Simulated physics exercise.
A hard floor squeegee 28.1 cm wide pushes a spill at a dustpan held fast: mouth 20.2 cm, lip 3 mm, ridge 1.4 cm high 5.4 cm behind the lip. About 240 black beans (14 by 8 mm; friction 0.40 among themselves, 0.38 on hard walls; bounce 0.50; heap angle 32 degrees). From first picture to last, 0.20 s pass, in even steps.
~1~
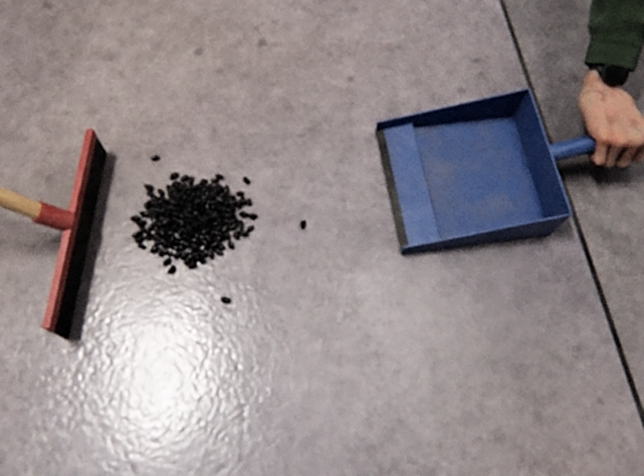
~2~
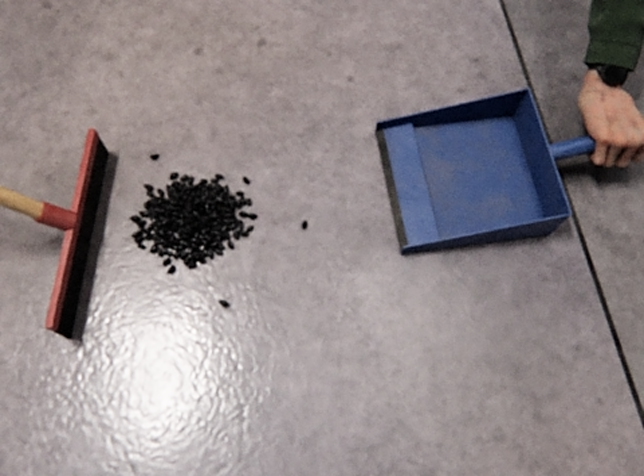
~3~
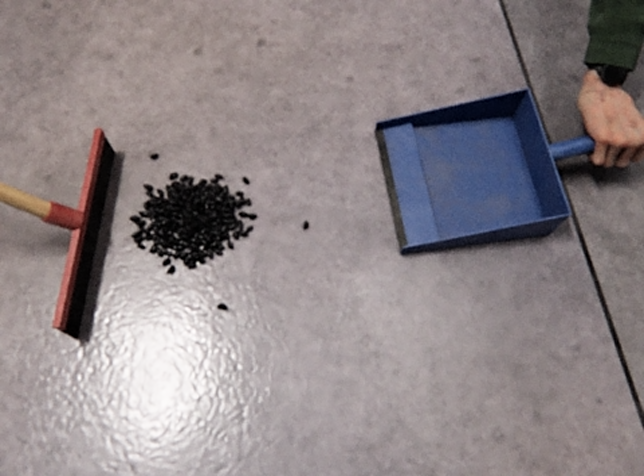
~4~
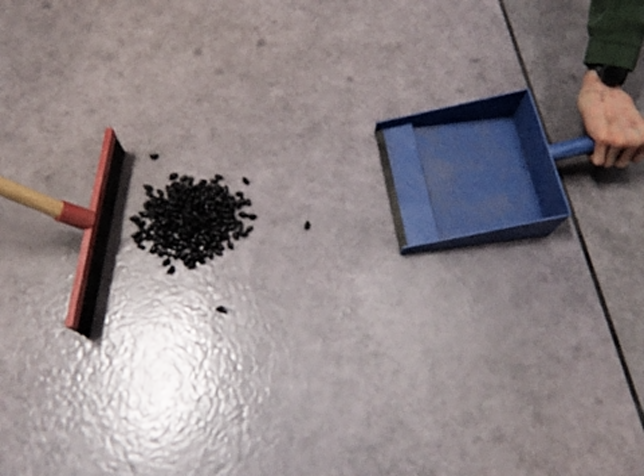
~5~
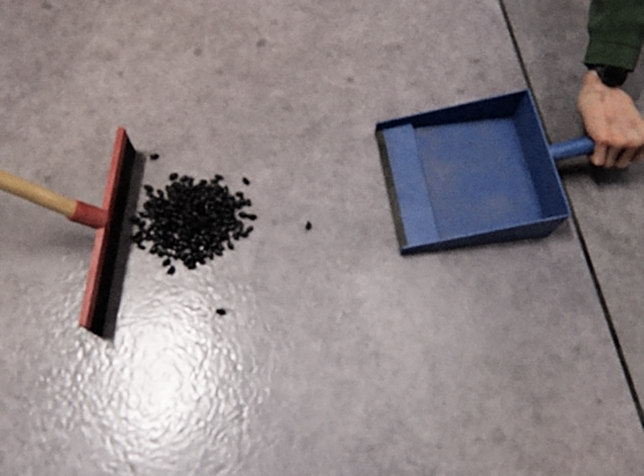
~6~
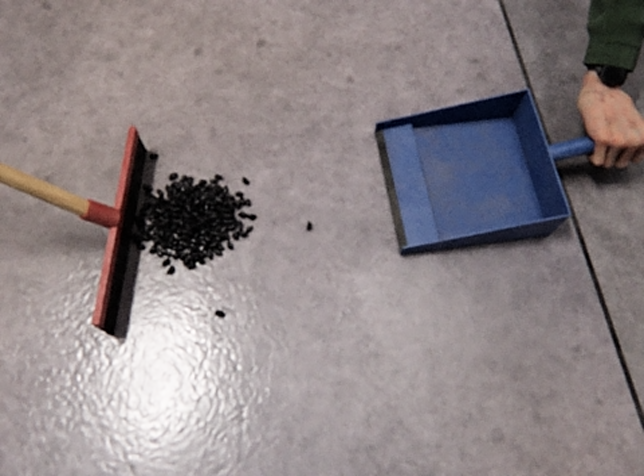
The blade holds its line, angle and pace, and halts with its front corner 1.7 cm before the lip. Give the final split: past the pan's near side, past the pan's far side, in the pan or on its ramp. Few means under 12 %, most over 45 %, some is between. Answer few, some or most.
Past the pan's near side: Some; past the pan's far side: Few; in the pan or on its ramp: Some.
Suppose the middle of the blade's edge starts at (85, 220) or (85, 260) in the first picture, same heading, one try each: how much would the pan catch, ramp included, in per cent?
Some 25 and 30 per cent.
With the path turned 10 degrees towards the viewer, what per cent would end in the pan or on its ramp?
It would be near 20 per cent.
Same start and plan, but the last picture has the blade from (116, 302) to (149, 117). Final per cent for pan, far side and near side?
Pan 5, far 10, near 10.
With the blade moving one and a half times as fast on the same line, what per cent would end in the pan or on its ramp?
It would be near 30 per cent.
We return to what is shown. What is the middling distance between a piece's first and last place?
About 28 cm.
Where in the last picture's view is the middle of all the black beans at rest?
Near (388, 214).
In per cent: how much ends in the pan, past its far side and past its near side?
Near side 20; far side 0; pan 30.
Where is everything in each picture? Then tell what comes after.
In the first picture, blade from (50, 327) to (92, 135), moved 0.0 cm, 0 of the pieces shifted so far; middle of the pieces at (195, 218); pan at (473, 180).
In the second picture, blade from (52, 327) to (94, 135), moved 0.3 cm, 1 of the pieces shifted so far; middle of the pieces at (194, 218).
In the third picture, blade from (60, 326) to (101, 135), moved 1.3 cm, 2 of the pieces shifted so far; middle of the pieces at (194, 218).
In the fourth picture, blade from (72, 326) to (112, 134), moved 2.8 cm, 2 of the pieces shifted so far; middle of the pieces at (194, 218).
In the fifth picture, blade from (86, 325) to (123, 134), moved 4.4 cm, 2 of the pieces shifted so far; middle of the pieces at (194, 218).
In the sixth picture, blade from (99, 324) to (135, 133), moved 6.0 cm, 3 of the pieces shifted so far; middle of the pieces at (194, 218); pan at (472, 180).
Then, 0.40 s after the last picture, middle of the blade 22 cm from the lip; 0 % over the lip, far side 0 %, near side 10 %.
Then, 0.66 s after the last picture, middle of the blade 11 cm from the lip; 0 % over the lip, far side 0 %, near side 10 %.
Then, 1.03 s after the last picture, middle of the blade 4 cm from the lip; 30 % over the lip, far side 0 %, near side 20 %.
In the end, near side 20 %, far side 0 %, pan 30 %, in front of the lip or behind the blade 55 %.
